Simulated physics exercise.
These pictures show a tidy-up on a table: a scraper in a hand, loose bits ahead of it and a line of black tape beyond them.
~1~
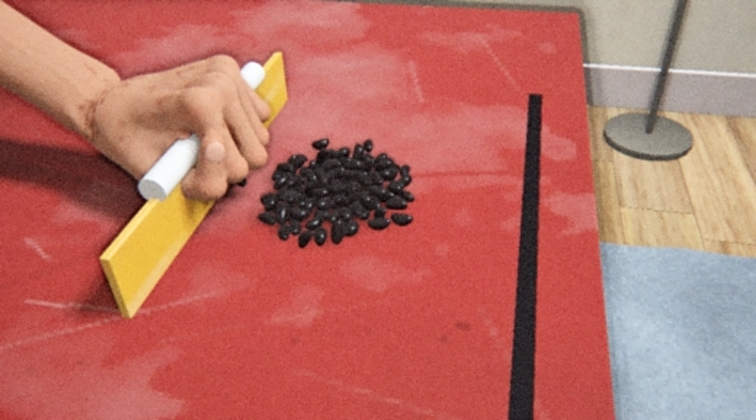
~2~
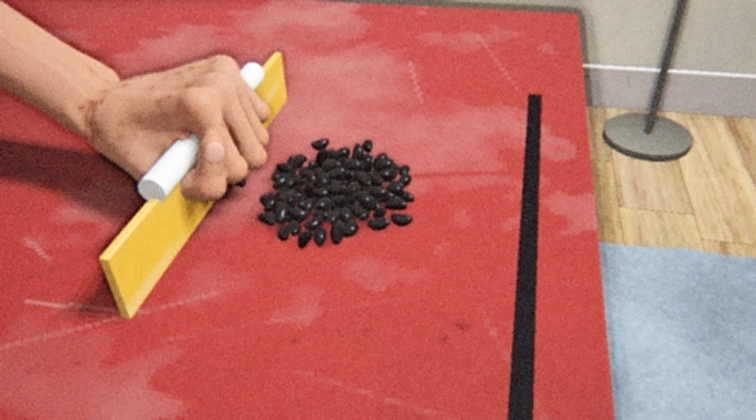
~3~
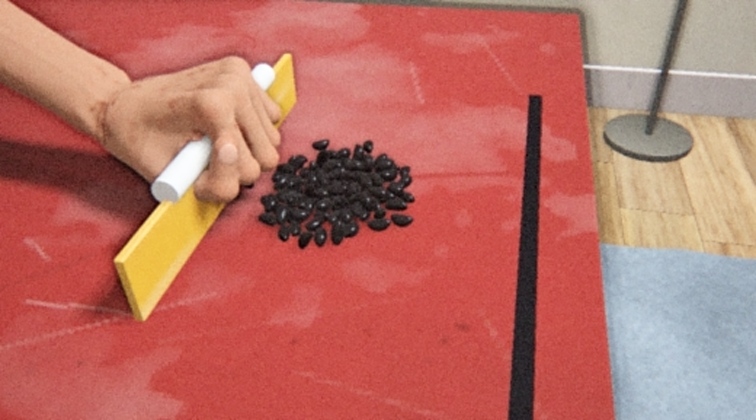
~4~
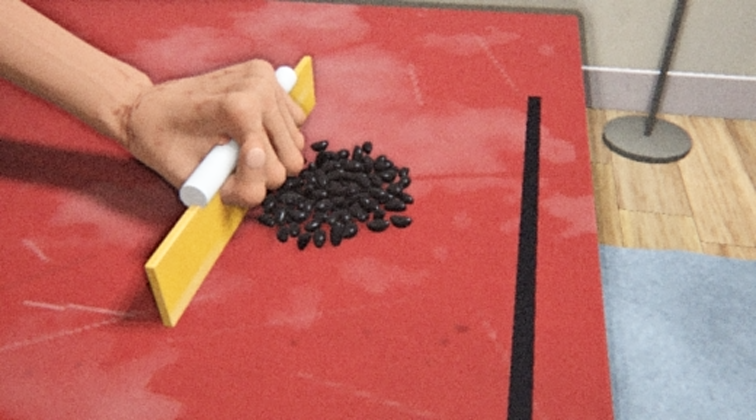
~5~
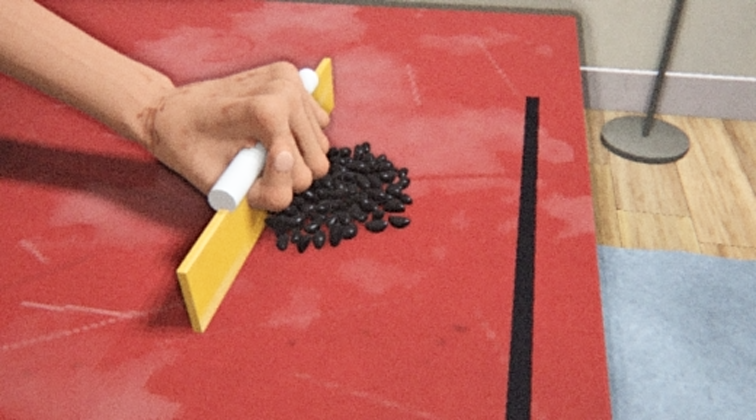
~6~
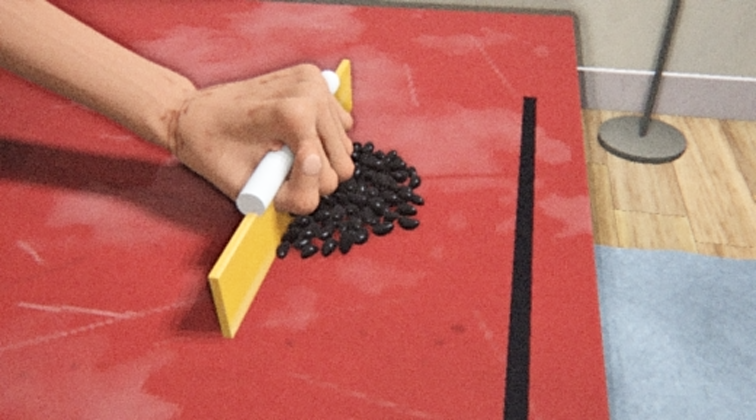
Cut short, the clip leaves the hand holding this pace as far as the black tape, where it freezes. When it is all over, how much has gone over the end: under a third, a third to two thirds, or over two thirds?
What remains is beyond a third and beneath two thirds.
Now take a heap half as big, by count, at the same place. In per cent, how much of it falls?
It should be about 30 percent.
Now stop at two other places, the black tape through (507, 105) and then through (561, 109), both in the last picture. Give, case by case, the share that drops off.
Roughly 20 % and 90 %.
Shortly afterwards, scraper still moving, near (421, 153); heap all on the table, its front near (530, 246).
Next, scraper stopped at the black tape; heap near a third over the edge.
Some moments later, scraper stopped at the black tape; heap near half over the edge.
In the end, scraper stopped at the black tape; heap near half over the edge.
